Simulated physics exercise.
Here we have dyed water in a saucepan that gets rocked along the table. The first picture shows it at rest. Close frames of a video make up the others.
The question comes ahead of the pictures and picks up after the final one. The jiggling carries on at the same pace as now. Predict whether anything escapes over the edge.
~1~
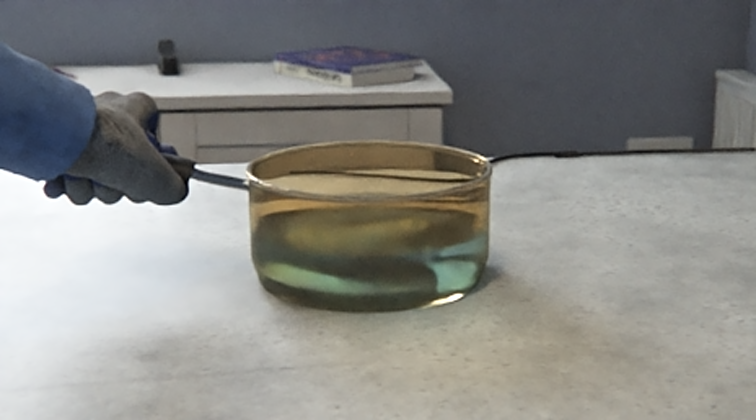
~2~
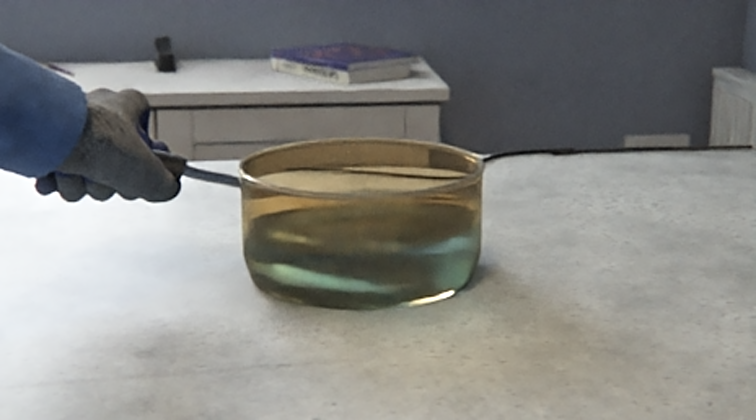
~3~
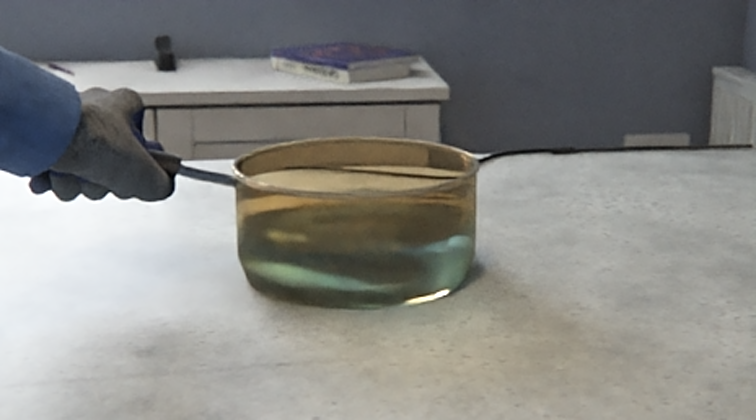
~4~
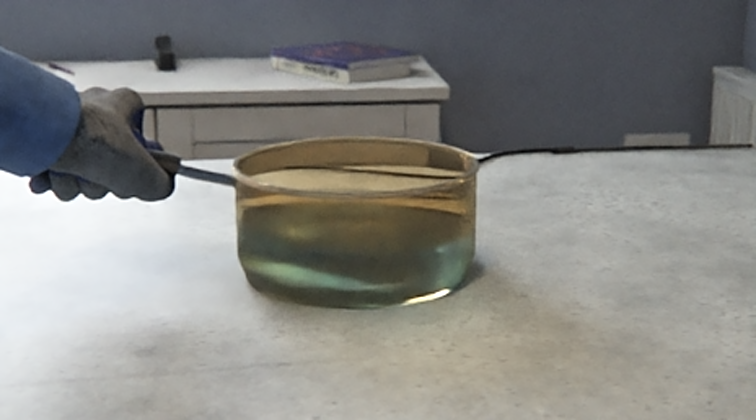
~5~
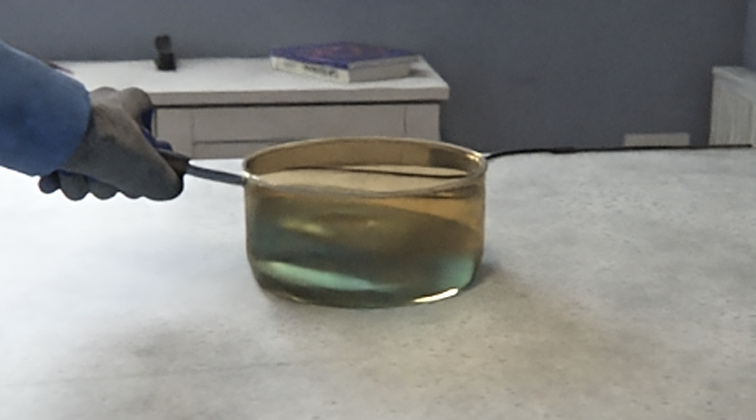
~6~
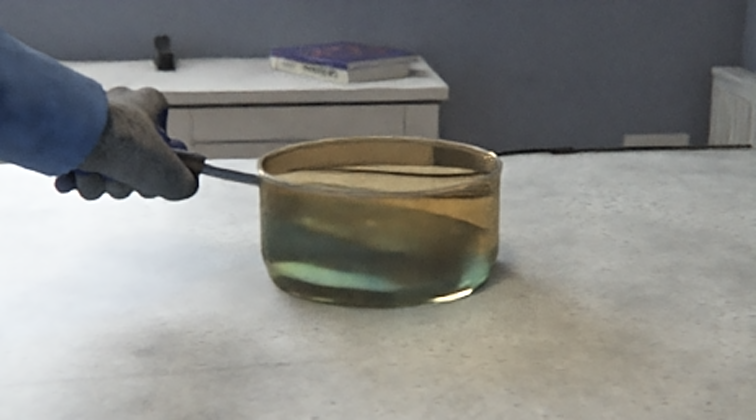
Most likely there will be liquid on the outside.
Shortly, the highest wave so far goes over the rim.
At the finish, the highest wave so far goes over the rim; some is on the top.
